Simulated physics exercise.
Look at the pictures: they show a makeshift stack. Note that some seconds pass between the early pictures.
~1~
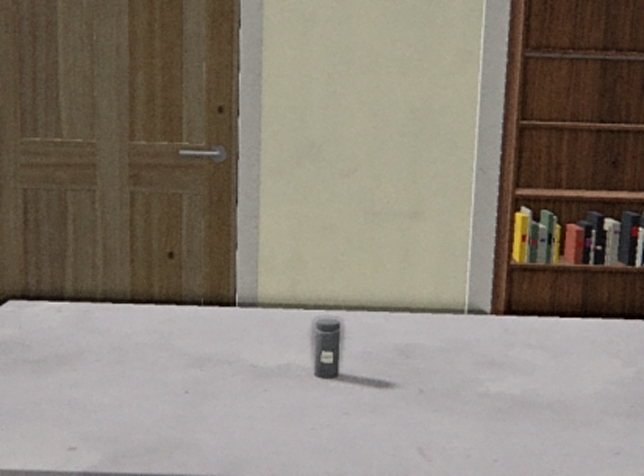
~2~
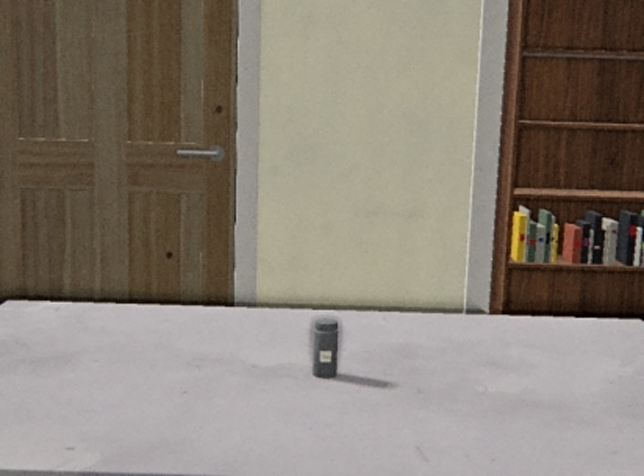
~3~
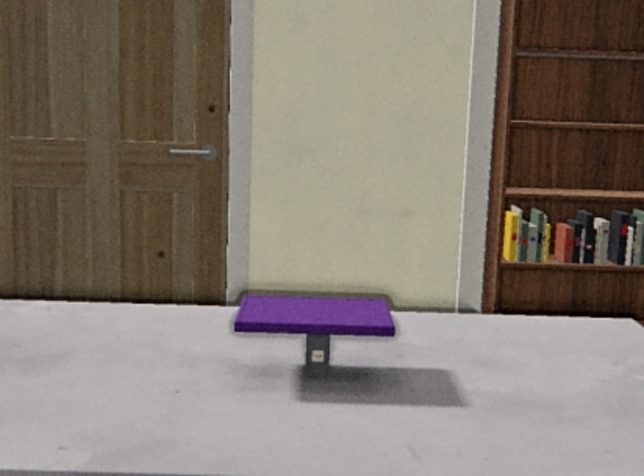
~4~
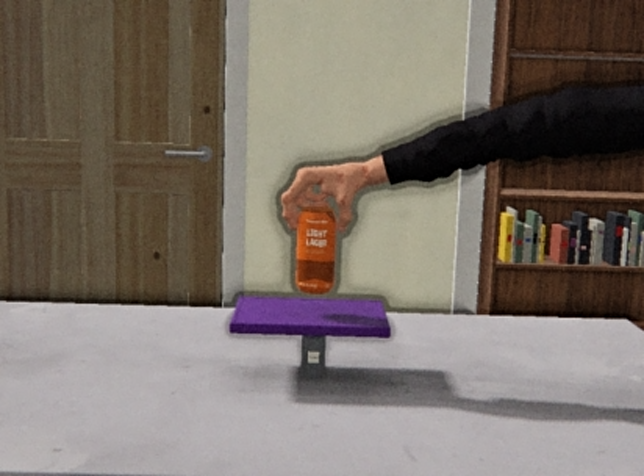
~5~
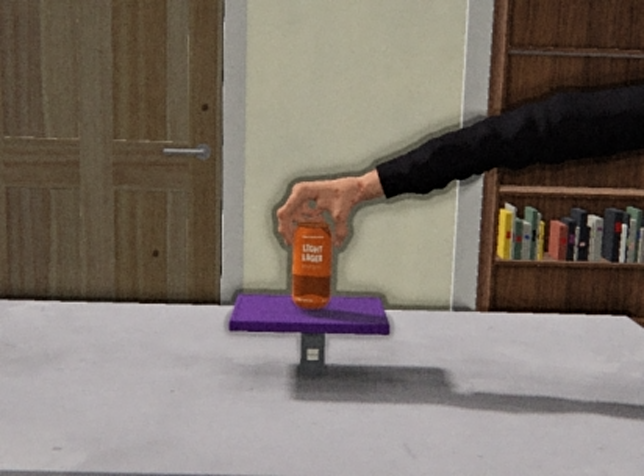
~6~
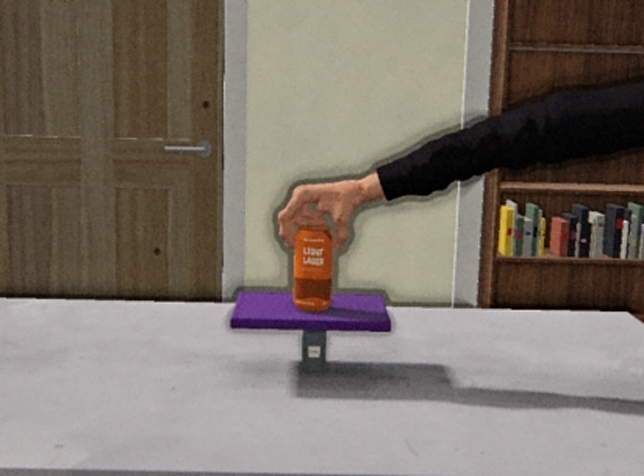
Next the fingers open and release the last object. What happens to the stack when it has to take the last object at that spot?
The stack stands firm.
Then, 0.10 s past the last view, nothing moves.
Then, 0.40 s past the last view, orange can resting near (313, 268).
Finally, all 3 still in place. Final places as the last picture's camera would see them, orange can near (313, 268). The stack holds.
